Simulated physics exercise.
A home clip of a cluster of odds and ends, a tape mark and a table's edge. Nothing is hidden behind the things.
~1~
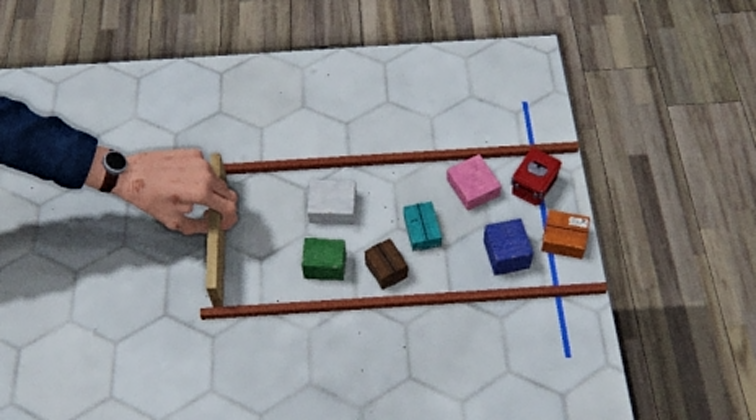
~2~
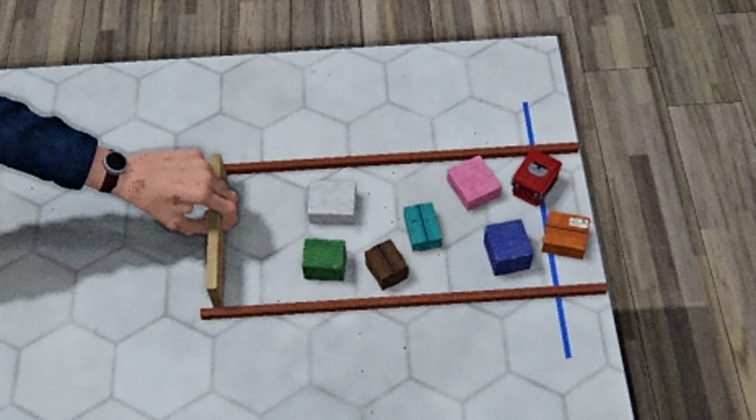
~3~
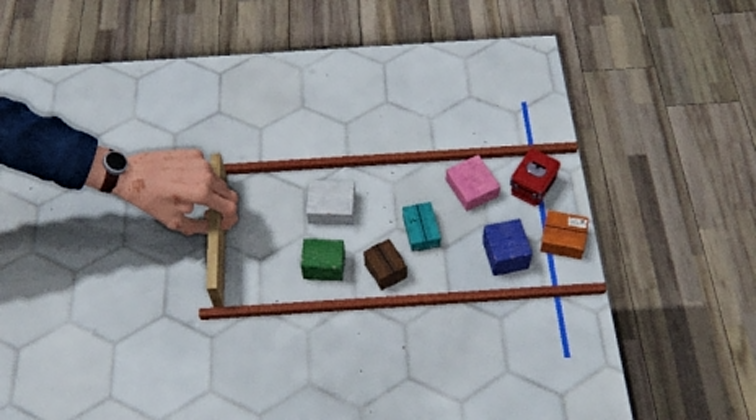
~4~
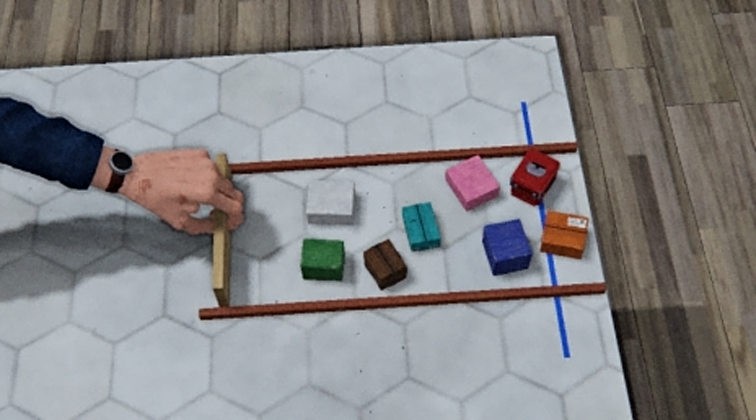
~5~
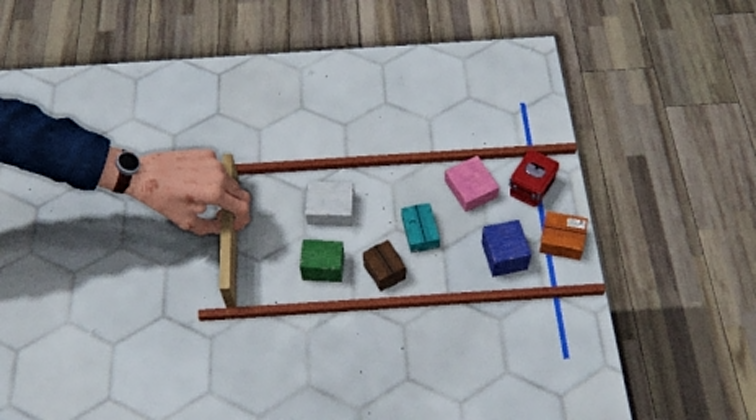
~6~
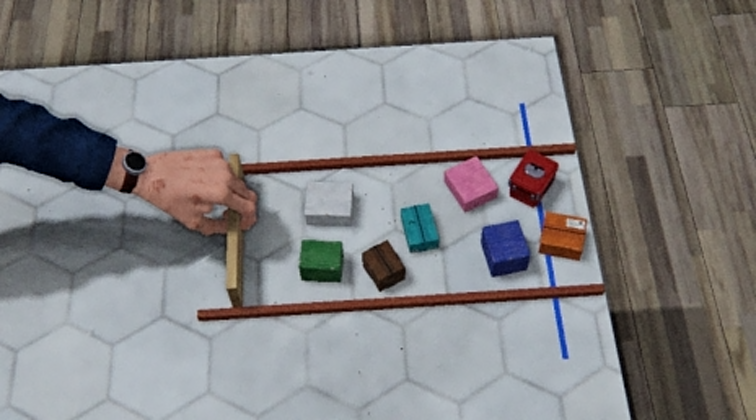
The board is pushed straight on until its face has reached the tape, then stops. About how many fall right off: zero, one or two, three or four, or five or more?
As it turns out, the number that fall off is five or more.
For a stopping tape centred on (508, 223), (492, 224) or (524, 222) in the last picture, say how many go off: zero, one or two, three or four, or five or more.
The falls would be three or four; 1 or 2; 3 or 4.
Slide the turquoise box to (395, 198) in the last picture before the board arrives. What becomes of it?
From there it tumbles off.
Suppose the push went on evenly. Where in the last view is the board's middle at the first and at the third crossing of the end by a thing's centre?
About (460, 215), then (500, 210).
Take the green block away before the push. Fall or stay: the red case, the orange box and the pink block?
The red case goes over; the orange box falls; the pink block drops off.
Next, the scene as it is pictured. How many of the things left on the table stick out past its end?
Overhanging: 0.
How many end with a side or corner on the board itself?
That makes 2.
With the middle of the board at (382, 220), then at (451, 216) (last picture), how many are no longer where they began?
4 and 8.
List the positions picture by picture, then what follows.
In the first picture, orange box (566, 234); red case (536, 177); blue block (508, 247); board (217, 229); tape (545, 220).
In the second picture, red case (536, 178); turquoise box (423, 227).
In the third picture, blue block (507, 247); white block (331, 203).
In the fourth picture, orange box (564, 235); brown box (385, 265).
In the fifth picture, red case (534, 179); pink block (472, 184).
In the sixth picture, orange box (563, 236); red case (533, 179); blue block (505, 249); board (236, 229); tape (542, 221).
A little later, none off yet; orange box at rest near (563, 236); red case at rest near (533, 179); blue block at rest near (505, 249).
Next, none off yet; orange box shifted a little near (575, 233); red case shifted a little near (546, 178); blue block shifted about its own width near (537, 248).
When it is over, the number that fall off is five or more; down, brown box, turquoise box, pink block, blue block, red case and orange box.
